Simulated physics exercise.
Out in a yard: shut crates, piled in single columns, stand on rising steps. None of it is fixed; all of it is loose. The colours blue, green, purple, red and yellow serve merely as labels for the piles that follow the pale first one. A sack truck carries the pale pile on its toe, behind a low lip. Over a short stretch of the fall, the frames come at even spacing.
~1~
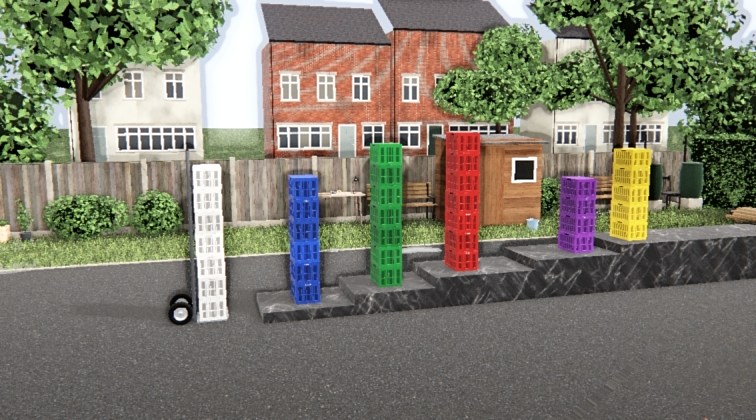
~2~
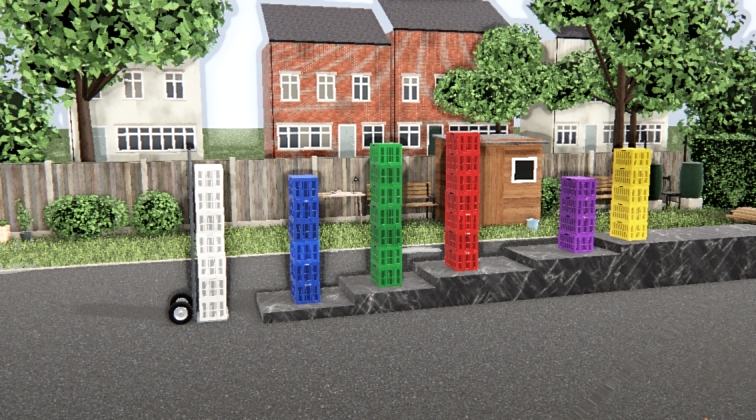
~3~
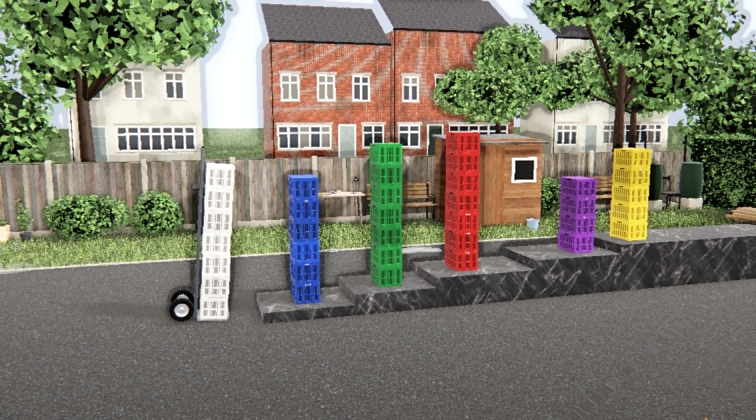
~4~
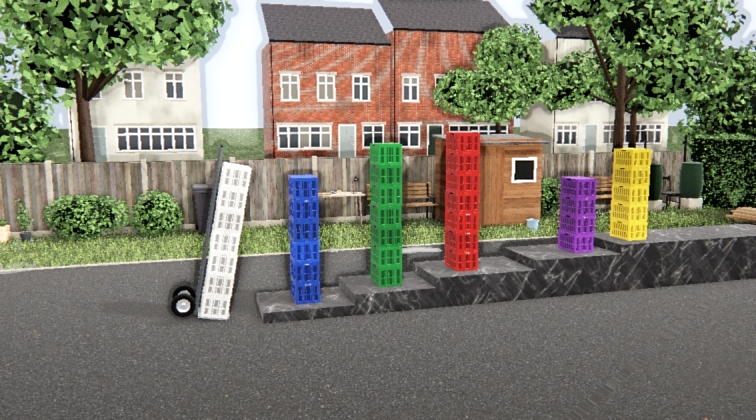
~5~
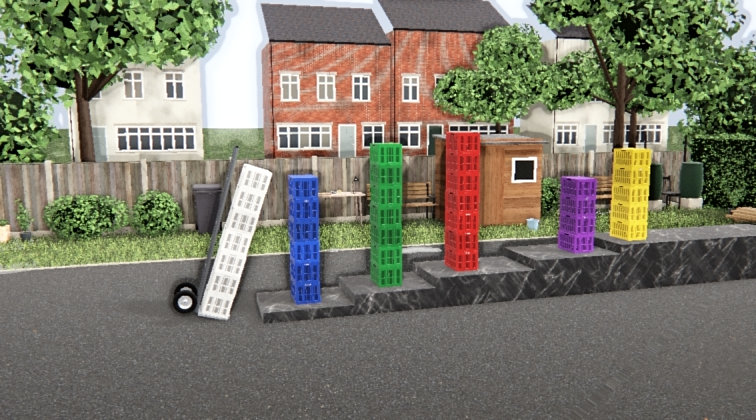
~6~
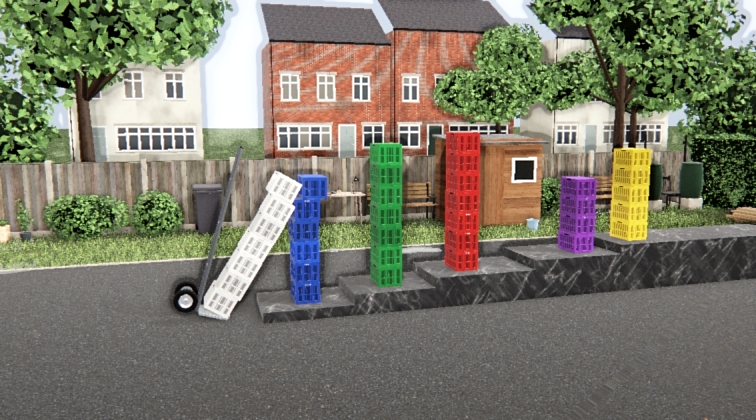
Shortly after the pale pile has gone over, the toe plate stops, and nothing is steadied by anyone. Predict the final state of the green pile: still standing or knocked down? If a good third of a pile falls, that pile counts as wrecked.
Knocked down.
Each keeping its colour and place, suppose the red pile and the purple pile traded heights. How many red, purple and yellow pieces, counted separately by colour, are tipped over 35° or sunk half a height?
Counts by colour: Red 3; purple 0; yellow 0.
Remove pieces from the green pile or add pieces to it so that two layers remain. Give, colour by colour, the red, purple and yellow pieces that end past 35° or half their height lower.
Red 0, purple 0, yellow 0.
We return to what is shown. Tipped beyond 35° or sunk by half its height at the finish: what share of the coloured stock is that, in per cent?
Close to 60 in a hundred, I'd say.
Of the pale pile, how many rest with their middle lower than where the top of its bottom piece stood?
The number works out at 2.
Shortly afterwards, 7 of the pale pile down; none of the 7 green crates down (2 of 29 in all colours); top green crate unmoved; top blue crate tilted clearly, half its height lower.
Next, 7 of the pale pile down; 6 of the 7 green crates down (11 of 29 in all colours); top green crate tilted steeply, some four heights lower; top blue crate tilted well over, some three heights lower.
In the end, 7 of the pale pile down; 6 of the 7 green crates down (17 of 29 in all colours); top green crate tilted steeply, some four heights lower; top red crate on its side. From the last view, middles, top green crate near (406, 231), top red crate near (473, 219).
